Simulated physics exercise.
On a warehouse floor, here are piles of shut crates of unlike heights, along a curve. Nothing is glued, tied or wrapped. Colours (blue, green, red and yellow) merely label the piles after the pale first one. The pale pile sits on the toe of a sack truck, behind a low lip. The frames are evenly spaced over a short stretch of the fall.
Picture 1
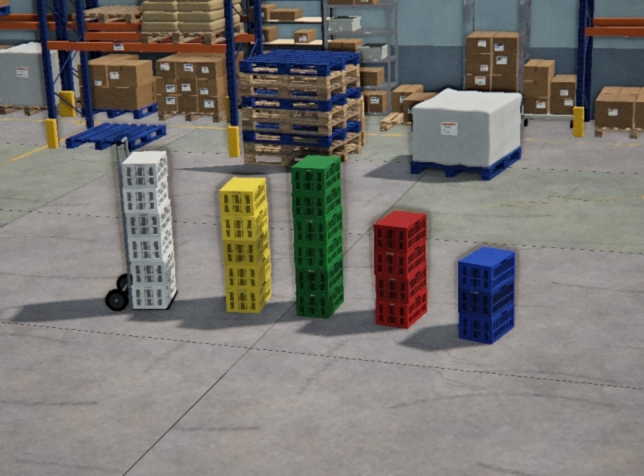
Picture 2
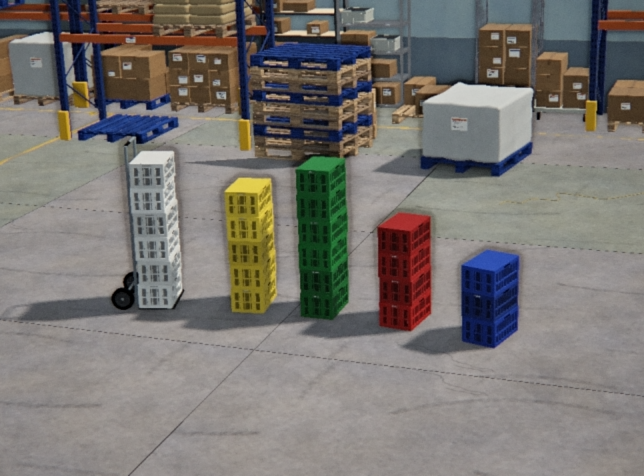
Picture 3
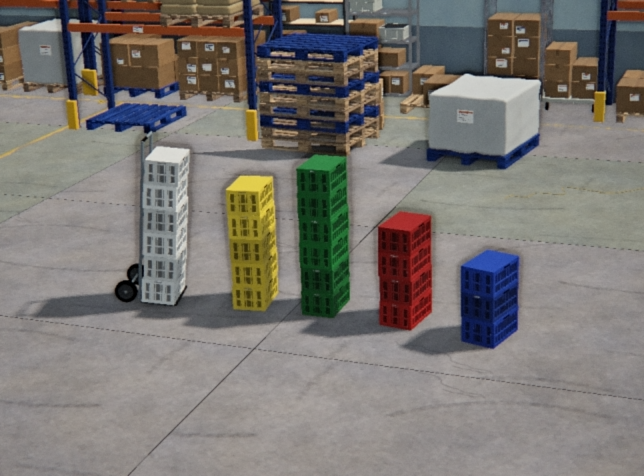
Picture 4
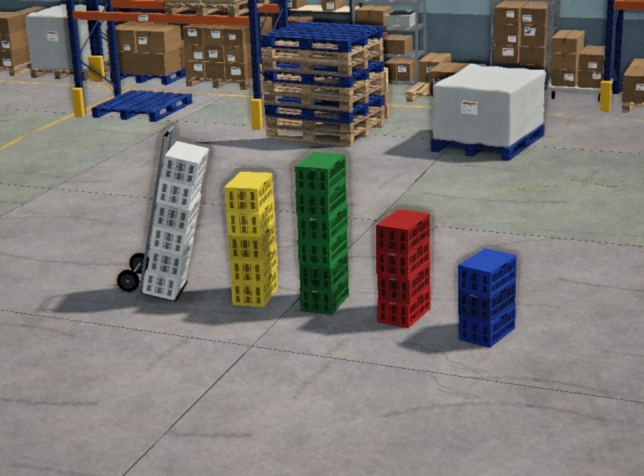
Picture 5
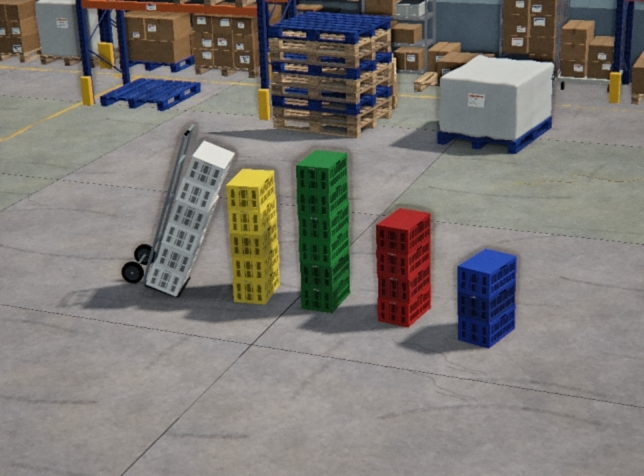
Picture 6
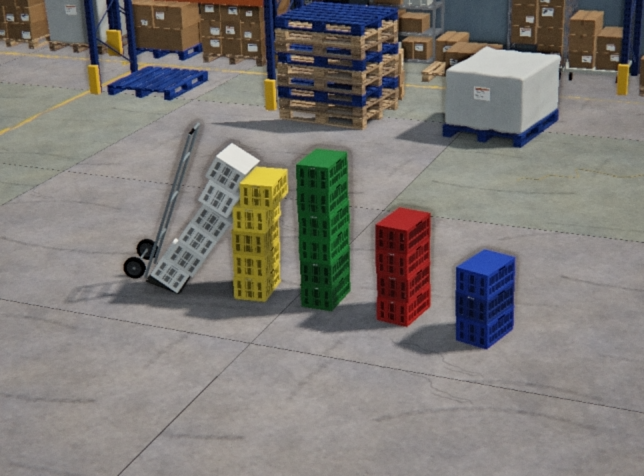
A white crate stack leans right off its hand truck and shifts the top yellow crate.
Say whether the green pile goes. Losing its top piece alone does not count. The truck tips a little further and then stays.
The green pile gets wrecked.
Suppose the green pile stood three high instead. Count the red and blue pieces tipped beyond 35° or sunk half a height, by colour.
Red 3, blue 2.
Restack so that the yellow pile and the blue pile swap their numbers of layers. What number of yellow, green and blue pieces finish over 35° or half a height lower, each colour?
Pile by pile, yellow 0, green 0, blue 0.
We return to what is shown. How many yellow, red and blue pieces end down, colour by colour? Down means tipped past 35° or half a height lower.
Pile by pile, yellow 4, red 4, blue 3.
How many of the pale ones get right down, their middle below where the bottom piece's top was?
2 of them.
Shortly afterwards, 6 of the pale pile down; none of the 6 green crates down (0 of 18 in all colours); top green crate tilted a little; top yellow crate tilted clearly, half its height lower.
Next, 6 of the pale pile down; 6 of the 6 green crates down (14 of 18 in all colours); top green crate tilted clearly, some two heights lower; top yellow crate tilted well over, some two heights lower.
In the end, 6 of the pale pile down; 6 of the 6 green crates down (17 of 18 in all colours); top green crate upside down; top blue crate upside down. From the last view, middles, top blue crate near (596, 368).
